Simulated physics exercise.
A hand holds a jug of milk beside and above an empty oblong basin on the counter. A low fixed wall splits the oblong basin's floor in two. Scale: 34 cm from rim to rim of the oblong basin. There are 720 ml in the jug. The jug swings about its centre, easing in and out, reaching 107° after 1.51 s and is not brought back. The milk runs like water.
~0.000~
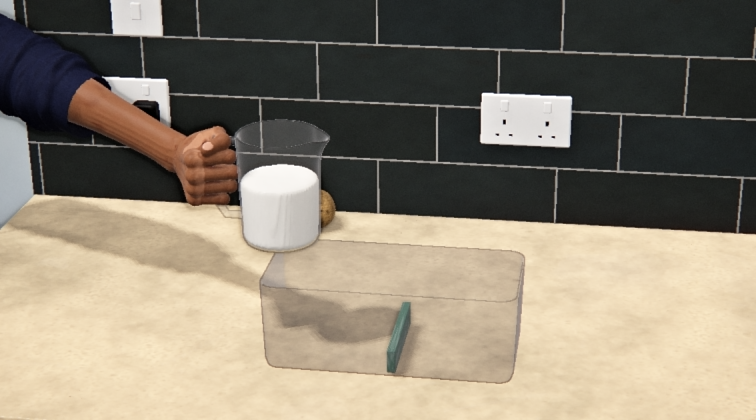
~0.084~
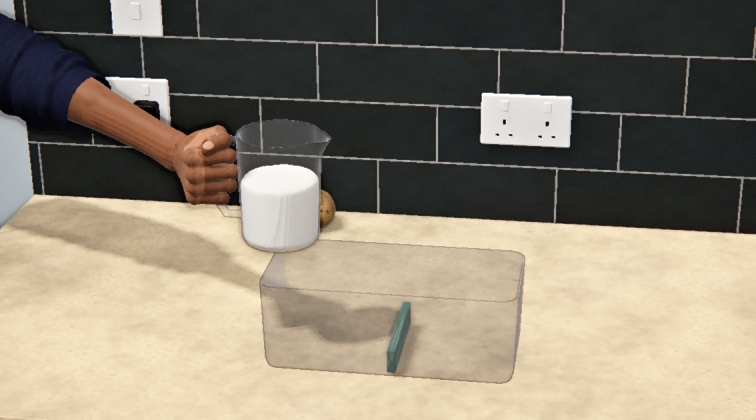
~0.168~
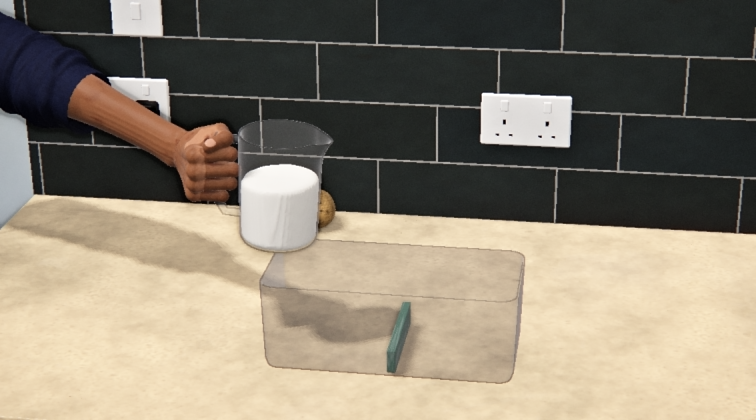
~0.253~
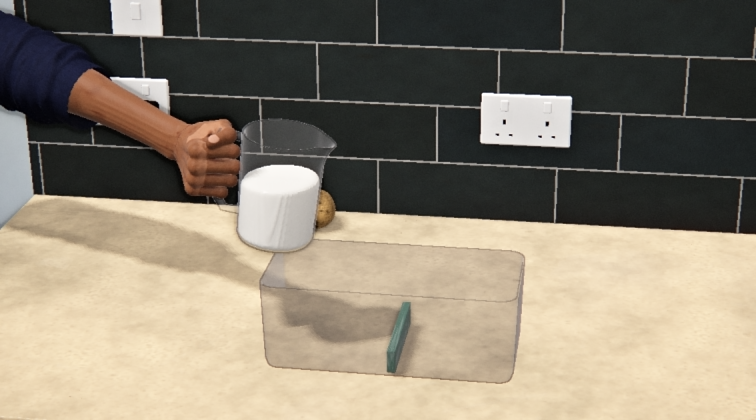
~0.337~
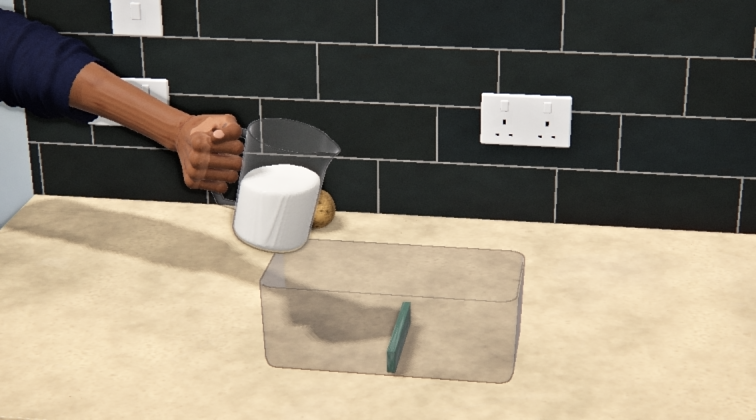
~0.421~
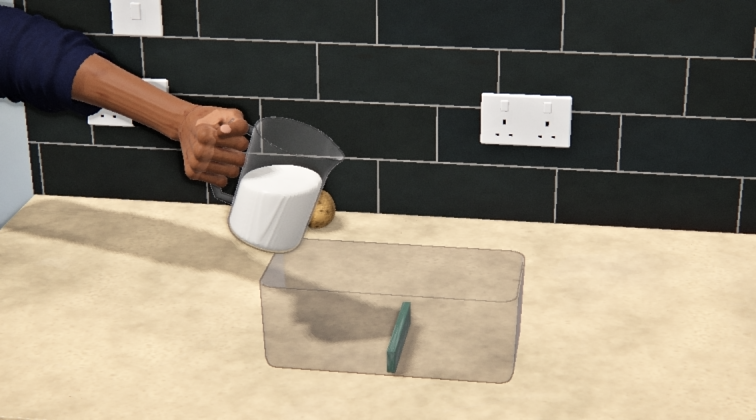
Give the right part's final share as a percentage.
About 26 per cent.
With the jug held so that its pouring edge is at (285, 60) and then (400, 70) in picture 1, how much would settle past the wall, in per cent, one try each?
In turn about 10 and 75 per cent.
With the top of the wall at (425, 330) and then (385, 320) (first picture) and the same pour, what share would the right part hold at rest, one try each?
In turn about 10 and 55 per cent.
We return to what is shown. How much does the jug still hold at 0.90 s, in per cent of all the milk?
About 96 per cent.
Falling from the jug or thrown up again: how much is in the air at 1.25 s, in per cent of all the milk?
Some 14 per cent.
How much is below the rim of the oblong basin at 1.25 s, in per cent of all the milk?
About 46 per cent.
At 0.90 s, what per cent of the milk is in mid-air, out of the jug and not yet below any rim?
Near 4 in a hundred.
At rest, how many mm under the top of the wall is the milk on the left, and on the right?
Left about 14 mm, right about 26 mm.
By 0.90 s the tilt is 69° and 95 per cent is still to pour, 0 is left of the wall and 0 right of it.
By 1.25 s the tilt is 99° and 40 per cent is still to pour, 31 is left of the wall and 15 right of it.
By 1.61 s the tilt is 107° and 3 per cent is still to pour, 72 is left of the wall and 22 right of it.
By 2.01 s the tilt is 107° and 0 per cent is still to pour, 74 is left of the wall and 26 right of it.
At rest 74 per cent lies left of the wall, 26 right of it and 1 outside.
